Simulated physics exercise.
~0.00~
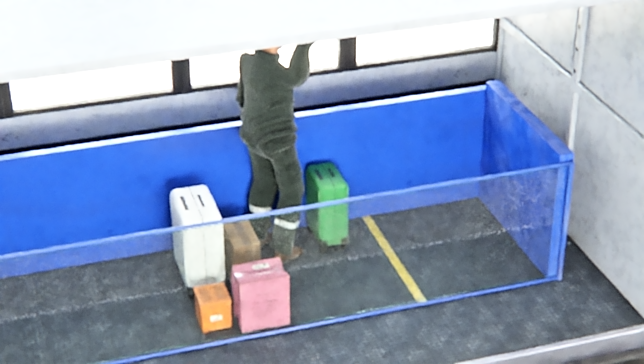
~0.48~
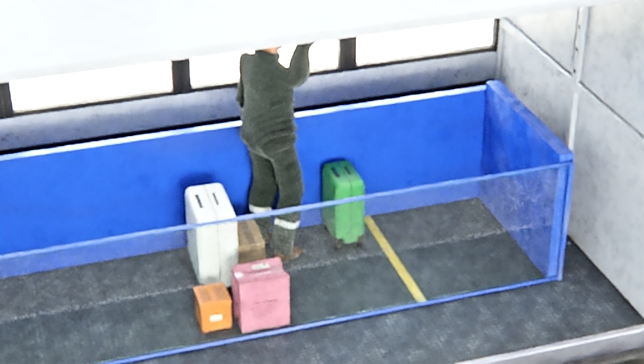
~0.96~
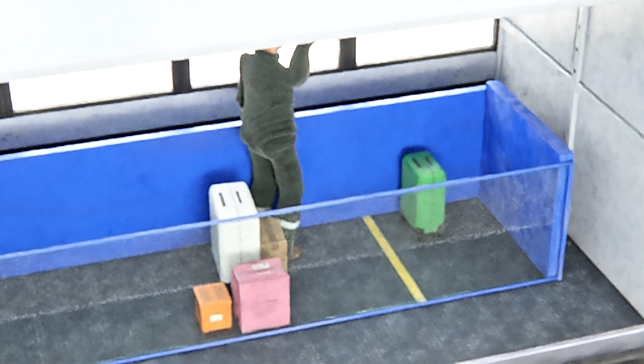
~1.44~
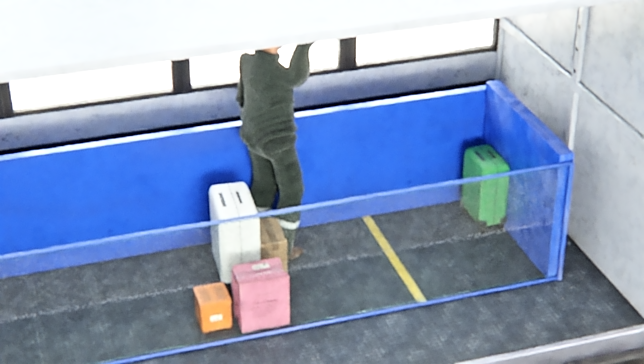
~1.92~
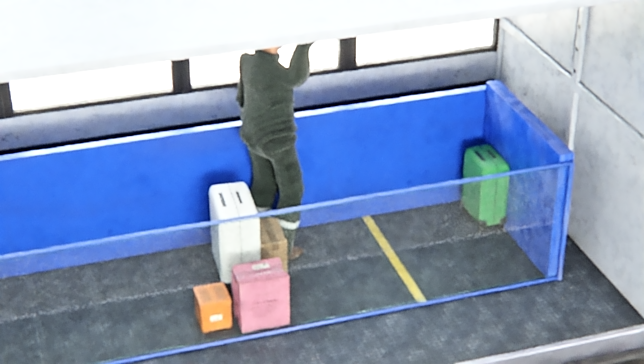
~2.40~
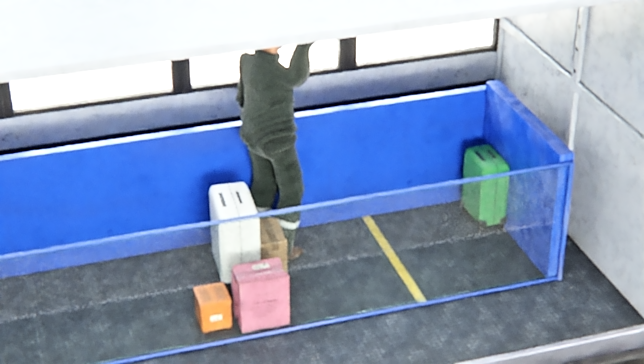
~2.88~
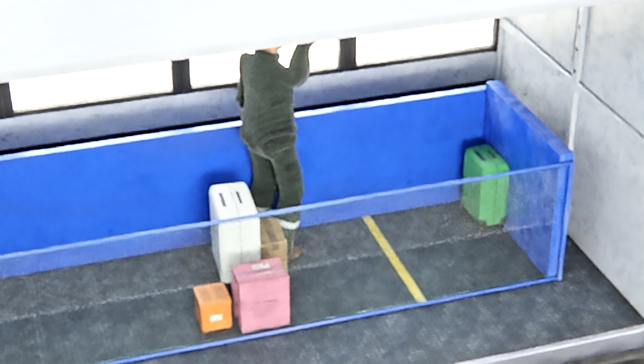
A luggage bay with blue walls and a clear front panel is seen from above at an angle, its dark floor crossed by a yellow line. A person in dark clothes stands still near the middle with one arm raised, among a tall white case, a brown box, a pink case and a small orange box, with a green case to the right. The green case rolls right, while the white case and brown box shift slightly the same way. The green case crosses the line and stops upright near the right wall. The white case, brown, pink and orange pieces rest left of the line.
